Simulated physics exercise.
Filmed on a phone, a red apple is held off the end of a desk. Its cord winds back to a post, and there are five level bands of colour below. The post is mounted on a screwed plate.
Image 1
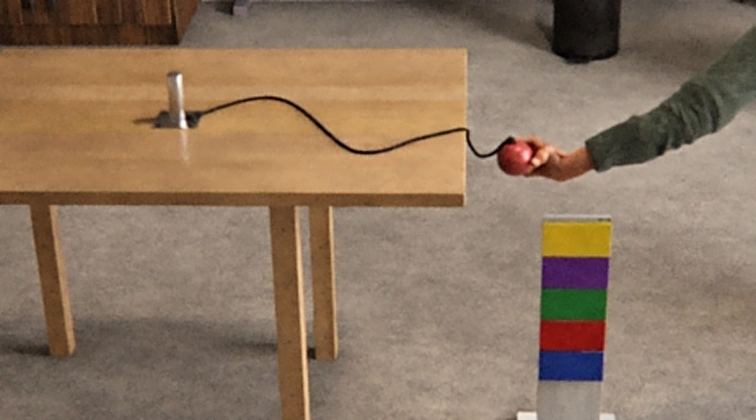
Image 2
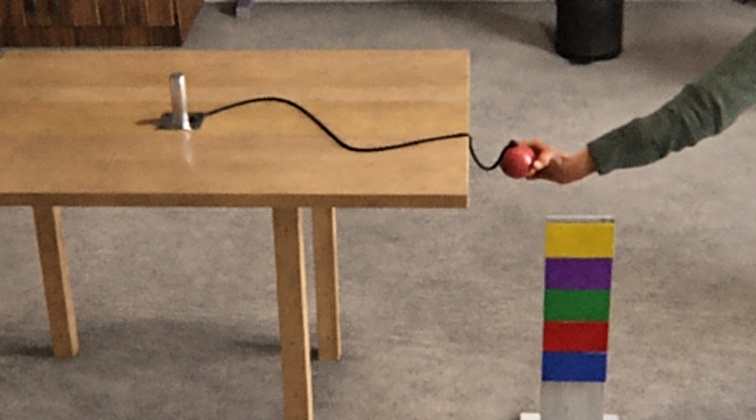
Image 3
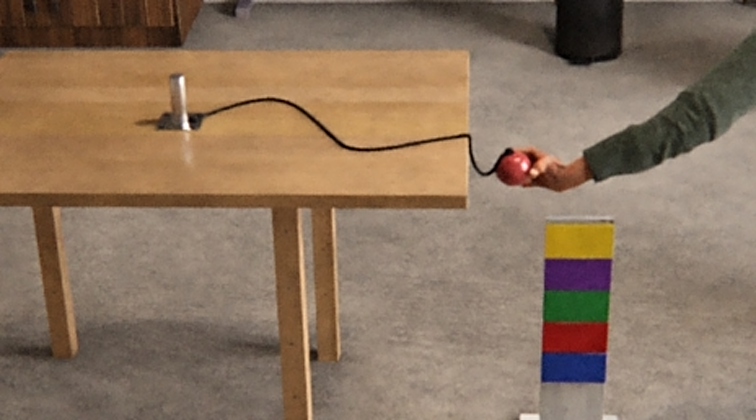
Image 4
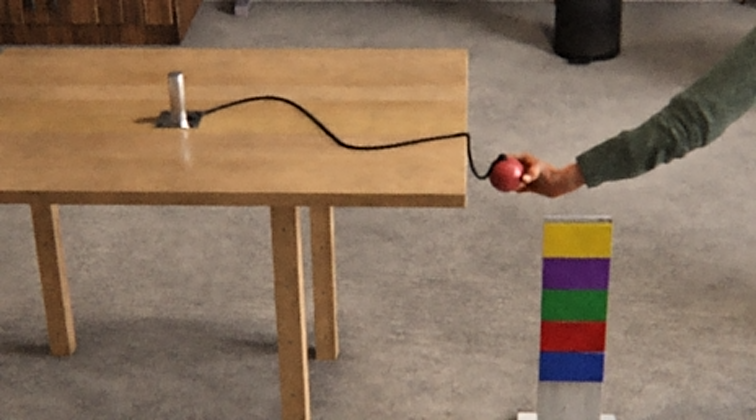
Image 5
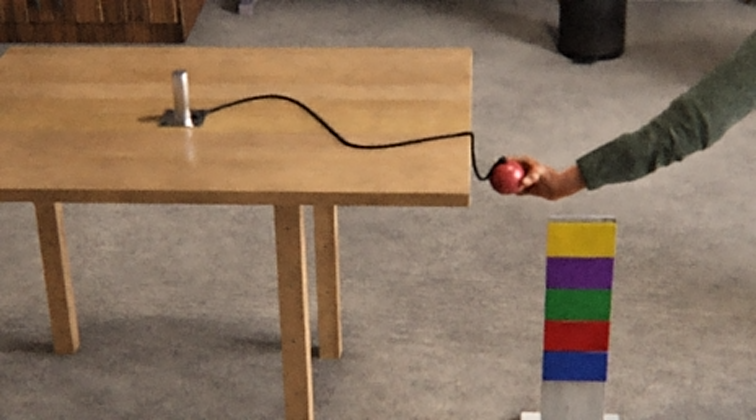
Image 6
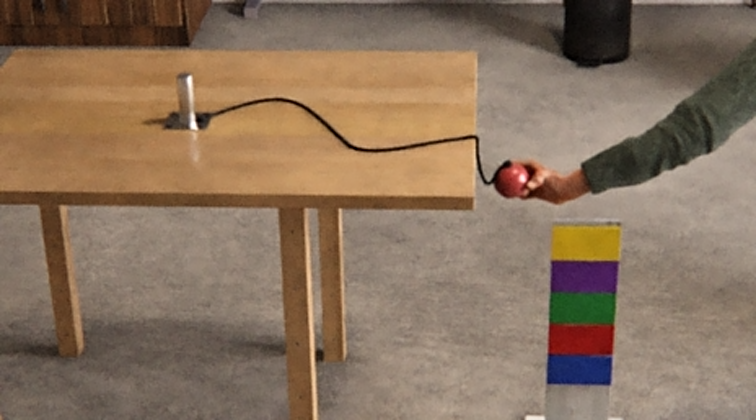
In a room with a grey floor, a hand reaching in from the right holds a red ball-like object just off the end of a wooden table, its black cord winding back to a post. The hand lowers it slightly, drifting a little left, above a stand of yellow, purple, green, red and blue bands.
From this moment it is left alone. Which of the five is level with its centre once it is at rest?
Green.
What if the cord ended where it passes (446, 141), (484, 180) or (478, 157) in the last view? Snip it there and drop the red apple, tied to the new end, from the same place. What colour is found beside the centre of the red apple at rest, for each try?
Lab note - try 1: None, it hangs higher; try 2: Purple; try 3: Yellow.
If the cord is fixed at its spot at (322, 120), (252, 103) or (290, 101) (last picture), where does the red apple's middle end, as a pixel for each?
In order of the tries: About (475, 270), then (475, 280), then (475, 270).
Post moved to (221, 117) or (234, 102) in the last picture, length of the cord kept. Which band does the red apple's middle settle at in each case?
First try: Red; second try: Red.
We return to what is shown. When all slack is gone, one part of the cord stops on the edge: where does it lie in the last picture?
The point sits close to (383, 150).
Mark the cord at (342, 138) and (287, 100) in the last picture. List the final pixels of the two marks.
Roughly at (419, 123), and the other roughly at (302, 121).
Soon after, apple near (506, 289); level with purple.
Then, apple near (456, 297); level with green.
Further on, apple near (483, 304); level with green.
At rest, apple near (475, 304); level with green. The green one.
